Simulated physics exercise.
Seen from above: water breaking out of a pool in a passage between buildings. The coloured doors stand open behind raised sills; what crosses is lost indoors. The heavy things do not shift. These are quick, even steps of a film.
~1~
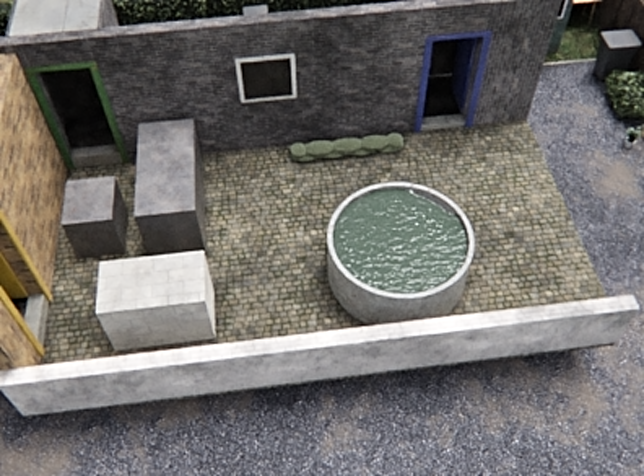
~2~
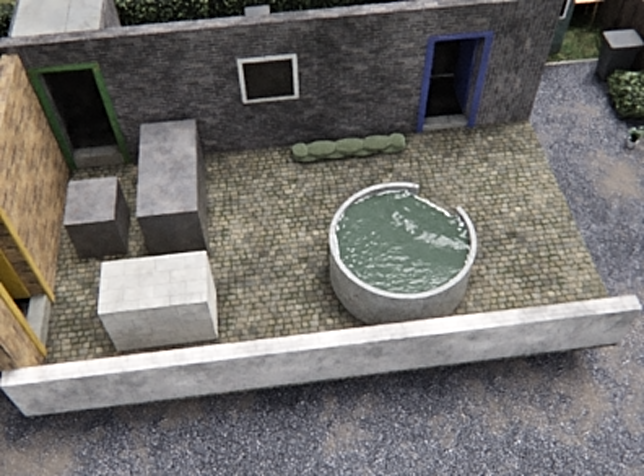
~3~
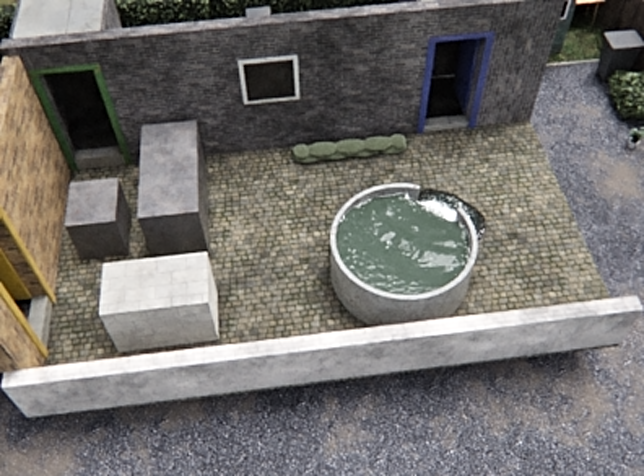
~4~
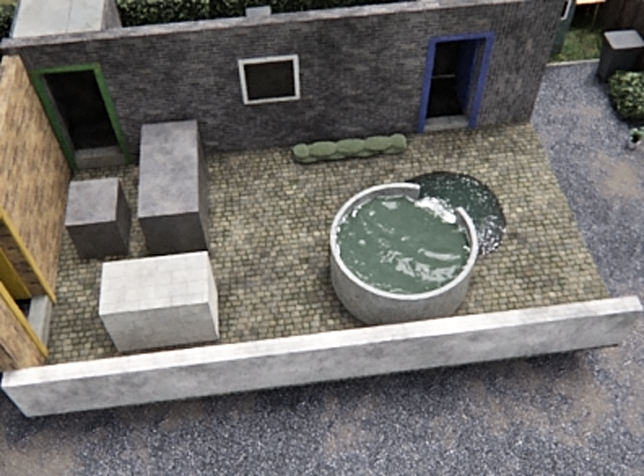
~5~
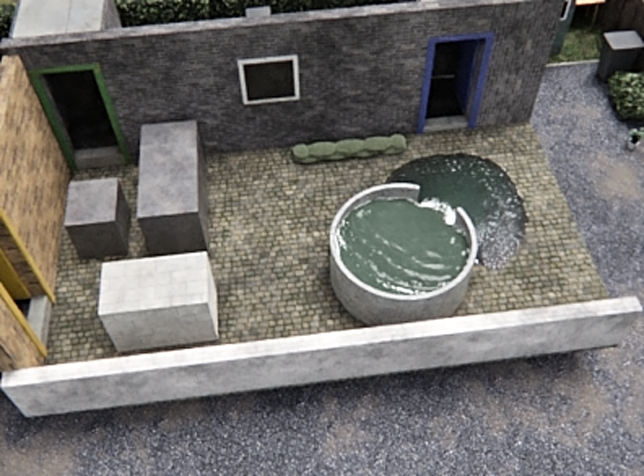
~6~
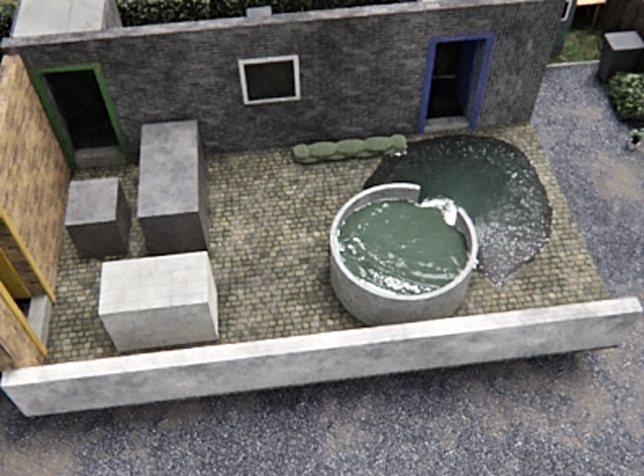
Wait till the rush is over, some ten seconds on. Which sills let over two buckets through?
One by one: The green door holds within the limit; the blue door floods; the yellow door holds within the limit.
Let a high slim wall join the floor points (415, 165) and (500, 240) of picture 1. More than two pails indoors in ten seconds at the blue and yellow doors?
One by one: The blue one keeps below it; the yellow one keeps below it.
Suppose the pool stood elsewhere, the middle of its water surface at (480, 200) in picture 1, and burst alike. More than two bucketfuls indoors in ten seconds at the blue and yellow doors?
In short: Blue door takes less, yellow door holds.
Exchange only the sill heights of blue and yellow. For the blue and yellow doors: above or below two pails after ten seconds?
Blue stays under, yellow takes less.
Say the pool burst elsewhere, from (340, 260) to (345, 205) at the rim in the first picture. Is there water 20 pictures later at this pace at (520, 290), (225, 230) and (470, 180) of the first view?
As listed: Clear, covered, clear.
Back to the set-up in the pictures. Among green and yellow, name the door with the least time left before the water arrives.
I say the green-painted one.
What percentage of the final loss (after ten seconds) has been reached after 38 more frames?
Some 80 per cent.
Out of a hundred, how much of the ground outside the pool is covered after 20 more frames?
About 30 per cent.
A moment on, water covers 25 % of the floor; the green door not reached, the blue door over two buckets in, the yellow door not reached.
Next, water covers 30 % of the floor; the green door not reached, the blue door far over two buckets in, the yellow door not reached.
Then, water covers 30 % of the floor; the green door not reached, the blue door far over two buckets in, the yellow door not reached.
Later, water covers 35 % of the floor; the green door wet at the sill, nothing in, the blue door far over two buckets in, the yellow door not reached.
In the end, water covers 45 % of the floor; the green door wet at the sill, nothing in, the blue door far over two buckets in, the yellow door not reached.
